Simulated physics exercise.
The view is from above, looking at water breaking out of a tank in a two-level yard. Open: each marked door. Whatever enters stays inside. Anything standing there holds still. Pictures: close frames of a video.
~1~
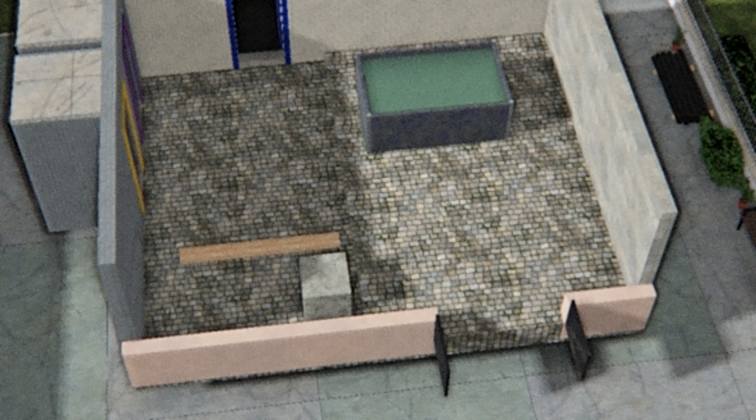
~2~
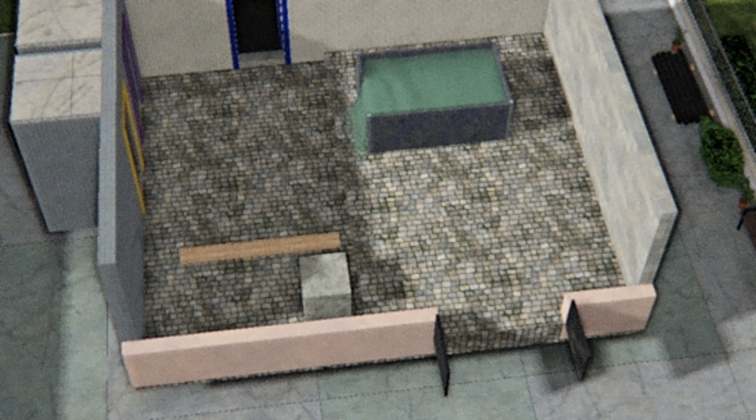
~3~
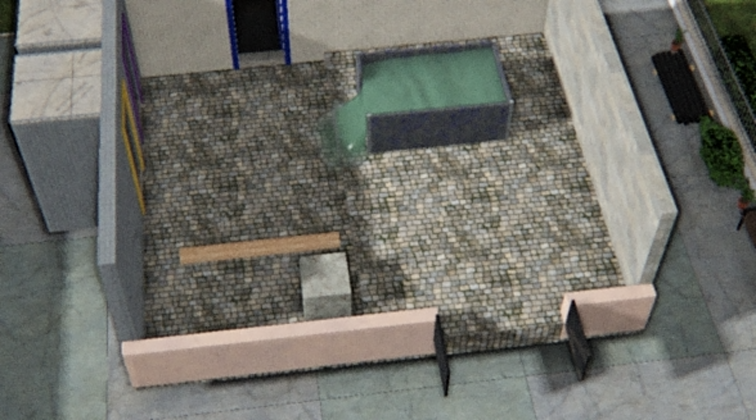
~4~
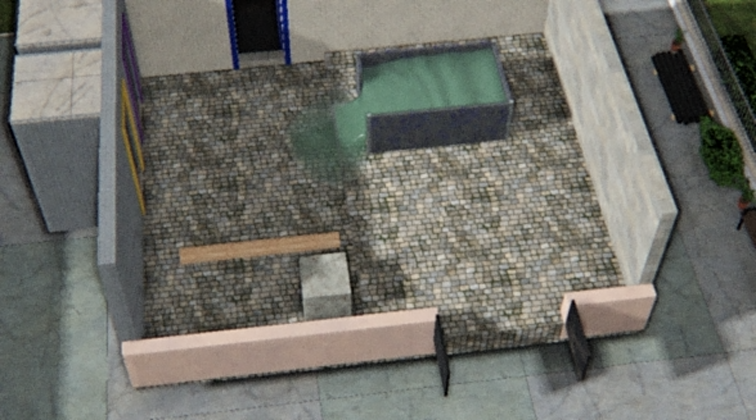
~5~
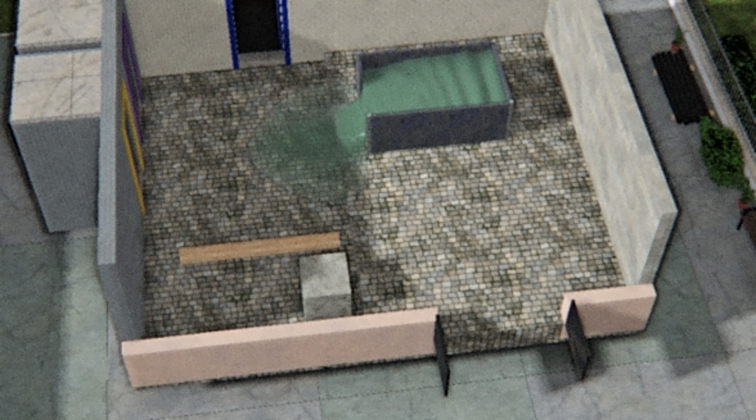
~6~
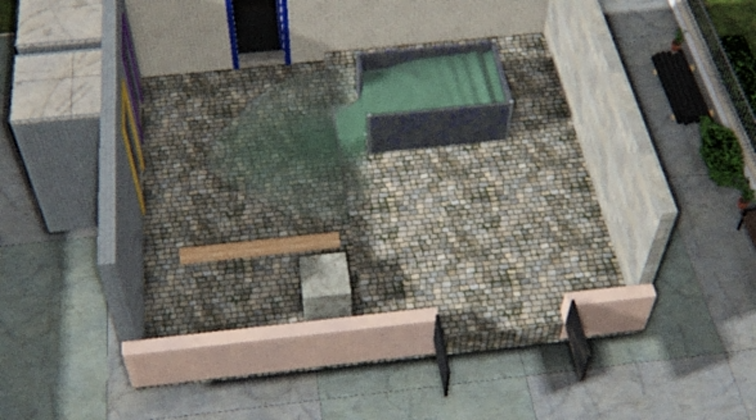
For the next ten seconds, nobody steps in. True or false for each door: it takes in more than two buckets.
For the purple door, true; for the yellow door, true; for the blue door, false.
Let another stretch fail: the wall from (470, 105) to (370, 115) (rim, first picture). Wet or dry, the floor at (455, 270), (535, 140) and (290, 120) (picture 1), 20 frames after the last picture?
Going through them, the first would be submerged, the next still bare and the last still bare.
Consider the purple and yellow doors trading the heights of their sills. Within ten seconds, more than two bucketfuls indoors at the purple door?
My reading: The purple door exceeds the limit.
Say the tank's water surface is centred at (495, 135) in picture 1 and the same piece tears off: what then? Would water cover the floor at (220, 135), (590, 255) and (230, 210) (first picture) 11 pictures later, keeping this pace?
My reading is hit by the flood first, missed by the flood next and hit by the flood last.
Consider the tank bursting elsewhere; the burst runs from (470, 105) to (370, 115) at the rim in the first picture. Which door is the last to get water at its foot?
The blue door, I reckon.
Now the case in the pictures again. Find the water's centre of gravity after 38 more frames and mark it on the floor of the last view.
Roughly (266, 179) in the last picture.
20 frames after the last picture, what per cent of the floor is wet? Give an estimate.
Roughly 40 %.
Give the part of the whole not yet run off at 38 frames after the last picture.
I'd put it near 90 %.
A moment on, water covers 35 % of the floor; the purple door under two buckets in, the yellow door under two buckets in, the blue door wet at the sill, nothing in.
Next, water covers 40 % of the floor; the purple door over two buckets in, the yellow door over two buckets in, the blue door wet at the sill, nothing in.
Then, water covers 40 % of the floor; the purple door far over two buckets in, the yellow door far over two buckets in, the blue door wet at the sill, nothing in.
Later, water covers 50 % of the floor; the purple door far over two buckets in, the yellow door far over two buckets in, the blue door wet at the sill, nothing in.
In the end, water covers 50 % of the floor; the purple door far over two buckets in, the yellow door far over two buckets in, the blue door wet at the sill, nothing in.
